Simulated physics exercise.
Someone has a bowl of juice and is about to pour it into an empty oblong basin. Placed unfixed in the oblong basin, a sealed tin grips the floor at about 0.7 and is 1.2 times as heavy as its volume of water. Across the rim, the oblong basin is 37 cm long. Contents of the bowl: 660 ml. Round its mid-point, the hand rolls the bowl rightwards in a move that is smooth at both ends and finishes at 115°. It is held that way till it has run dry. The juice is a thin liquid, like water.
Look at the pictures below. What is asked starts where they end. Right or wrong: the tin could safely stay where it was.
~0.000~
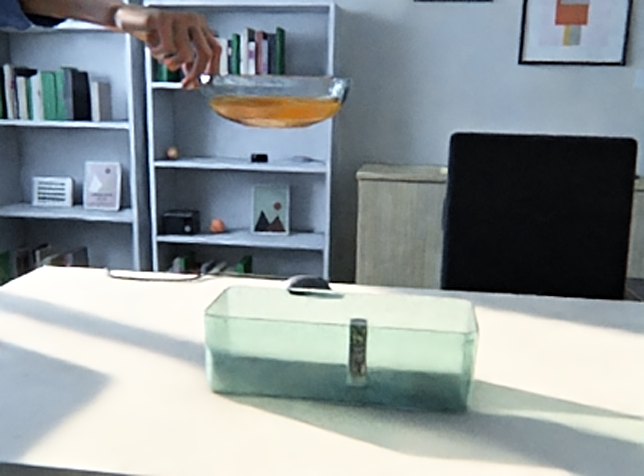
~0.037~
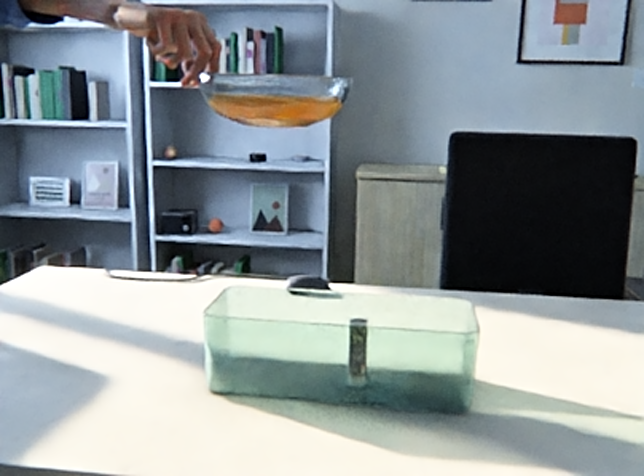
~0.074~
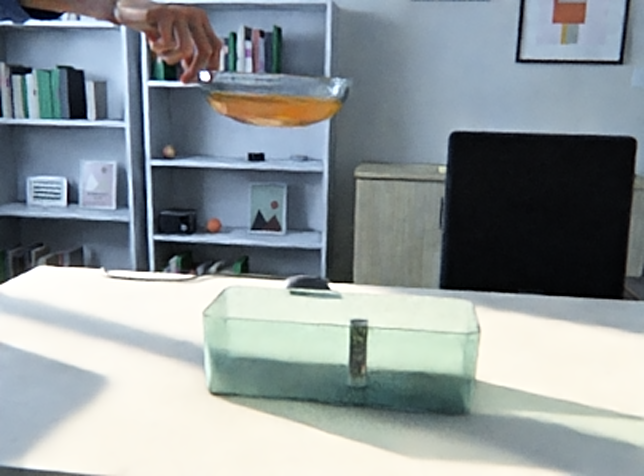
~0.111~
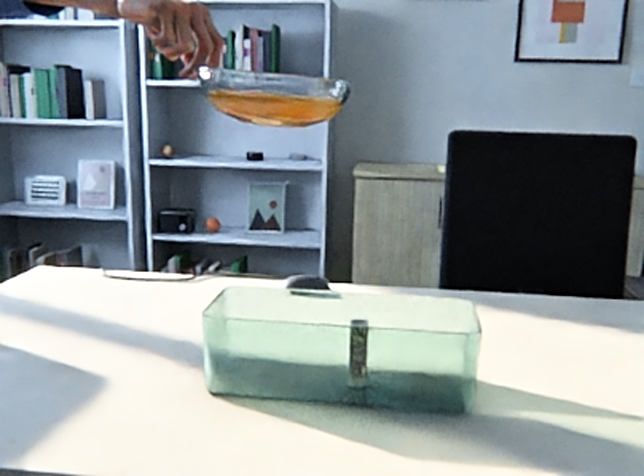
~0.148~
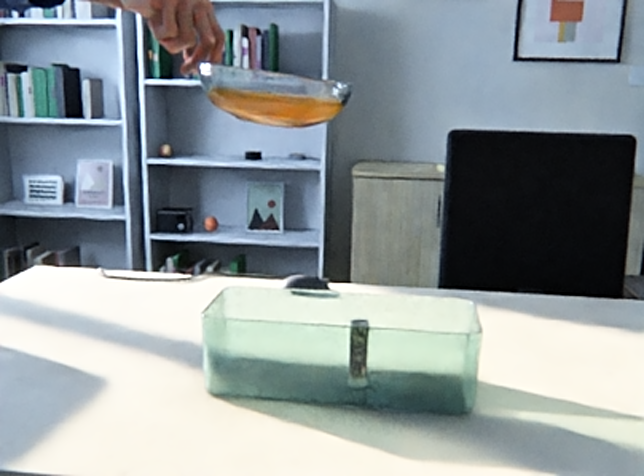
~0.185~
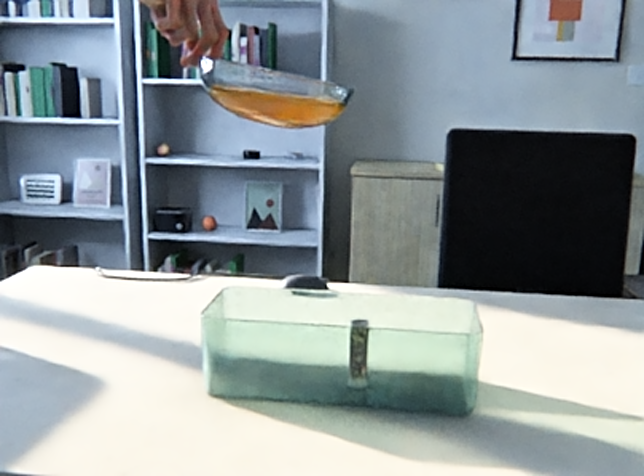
Wrong, it goes over.
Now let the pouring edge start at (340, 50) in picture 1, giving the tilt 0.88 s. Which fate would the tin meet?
Then it tips over.
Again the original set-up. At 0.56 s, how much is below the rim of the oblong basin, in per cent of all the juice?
3 %, more or less.
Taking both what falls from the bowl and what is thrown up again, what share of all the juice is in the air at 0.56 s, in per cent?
Near 80 per cent at that time.
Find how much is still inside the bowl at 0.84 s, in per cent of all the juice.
Some 0 per cent.
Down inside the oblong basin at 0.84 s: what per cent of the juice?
Looks like about 86 % of the whole amount.
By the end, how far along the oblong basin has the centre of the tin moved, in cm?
Roughly 7.0 cm.
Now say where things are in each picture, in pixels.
Tilt 0°; pouring edge (350, 80); surface from (211, 97) to (342, 100); the oblong basin's rim runs from (216, 301) to (475, 317); the tin's top is at (359, 324), in the first picture.
Tilt 0°; pouring edge (350, 80); surface from (211, 96) to (342, 99), in the second picture.
Tilt 2°; pouring edge (351, 81); surface from (210, 93) to (342, 100), in the third picture.
Tilt 4°; pouring edge (352, 83); surface from (210, 91) to (343, 100), in the fourth picture.
Tilt 7°; pouring edge (353, 86); surface from (211, 89) to (344, 101), in the fifth picture.
Tilt 11°; pouring edge (353, 91); surface from (212, 86) to (346, 102), in the sixth picture.
By 0.56 s the tilt is 75° and 18 per cent is still to pour; the tin stands where it began.
By 0.84 s the tilt is 112° and 0 per cent is still to pour; the tin leans 29°.
By 1.13 s the tilt is 115° and 0 per cent is still to pour; the tin lies on its side.
By 1.44 s the tilt is 115° and 0 per cent is still to pour; the tin lies on its side.
At rest the tin lies on its side.
